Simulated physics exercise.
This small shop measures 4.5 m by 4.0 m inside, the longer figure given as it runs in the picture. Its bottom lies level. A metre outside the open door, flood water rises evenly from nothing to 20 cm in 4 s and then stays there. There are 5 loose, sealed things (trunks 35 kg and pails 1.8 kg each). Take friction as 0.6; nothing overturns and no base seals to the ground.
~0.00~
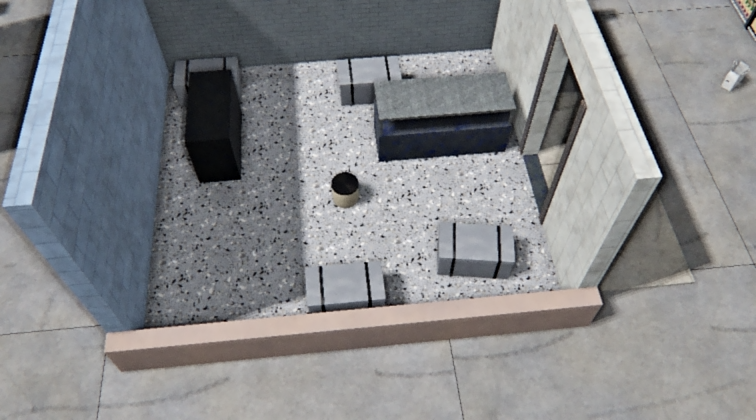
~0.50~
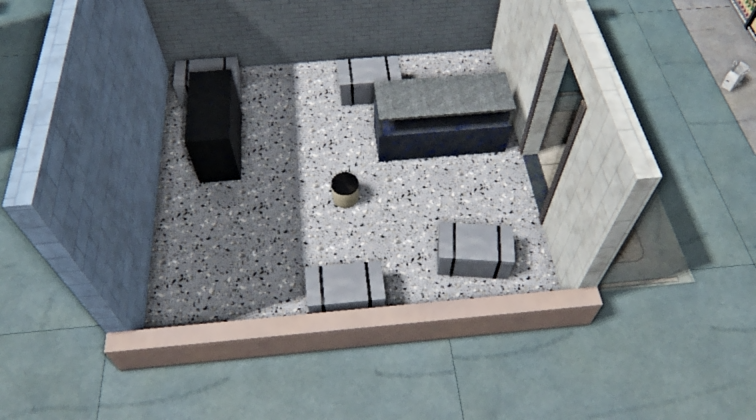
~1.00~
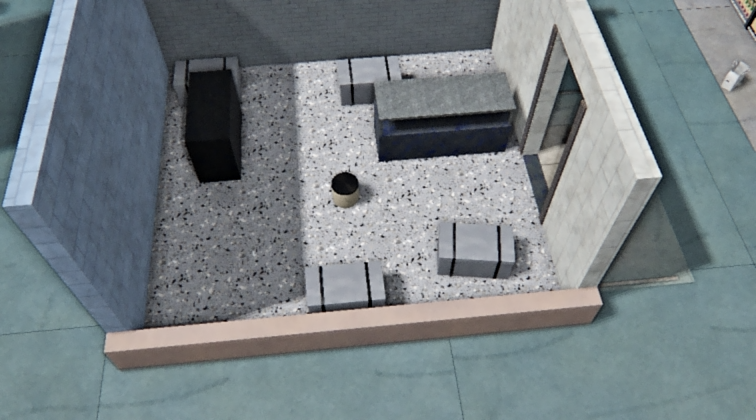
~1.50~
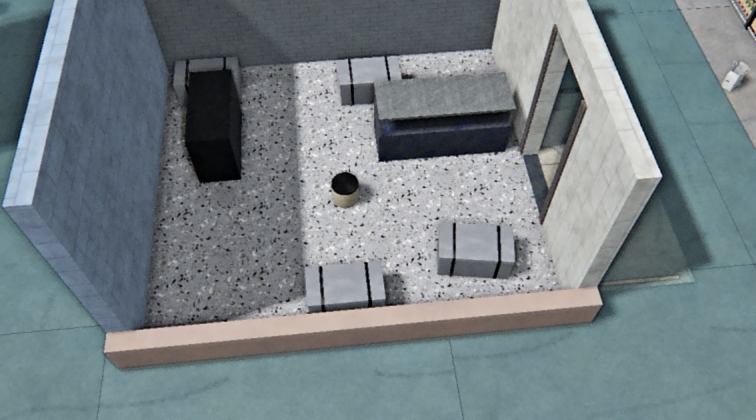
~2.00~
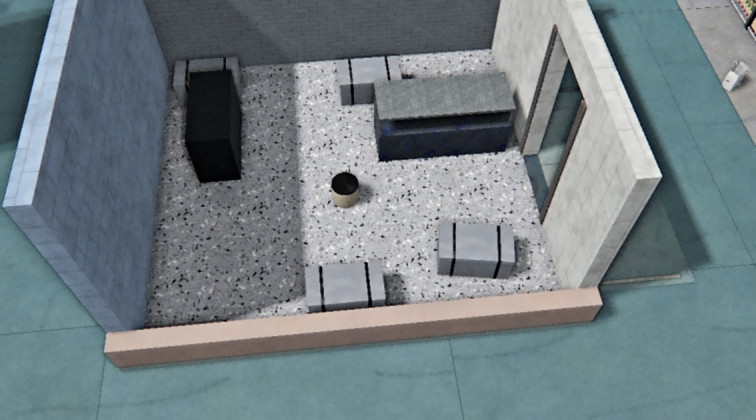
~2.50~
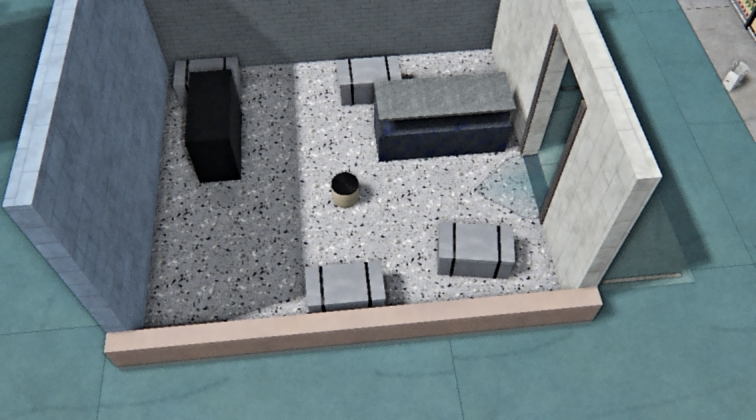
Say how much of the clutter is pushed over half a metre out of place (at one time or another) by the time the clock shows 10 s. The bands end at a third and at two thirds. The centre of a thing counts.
Share: Less than a third.
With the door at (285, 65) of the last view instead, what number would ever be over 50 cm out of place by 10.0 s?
Then 1.
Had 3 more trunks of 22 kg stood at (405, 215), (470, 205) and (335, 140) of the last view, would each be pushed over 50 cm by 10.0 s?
In that order: Past it, more, less.
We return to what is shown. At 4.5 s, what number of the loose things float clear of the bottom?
0 of them.
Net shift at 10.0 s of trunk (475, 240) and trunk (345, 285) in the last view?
In that order: 0 cm, 0 cm.
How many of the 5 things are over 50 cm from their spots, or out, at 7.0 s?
I count 1.
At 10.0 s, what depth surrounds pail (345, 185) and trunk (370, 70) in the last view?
Roughly 11 and 2 cm.
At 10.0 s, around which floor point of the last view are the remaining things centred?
Near (311, 188).
After 3.5 s 0 of 5 are over 50 cm from their spots; 0 afloat.
After 4.5 s 0 of 5 are over 50 cm from their spots; 0 afloat.
After 7.0 s 1 of 5 are over 50 cm from their spots; 1 afloat.
After 10.0 s 1 of 5 are over 50 cm from their spots, and 1 have been at some point; 1 afloat.
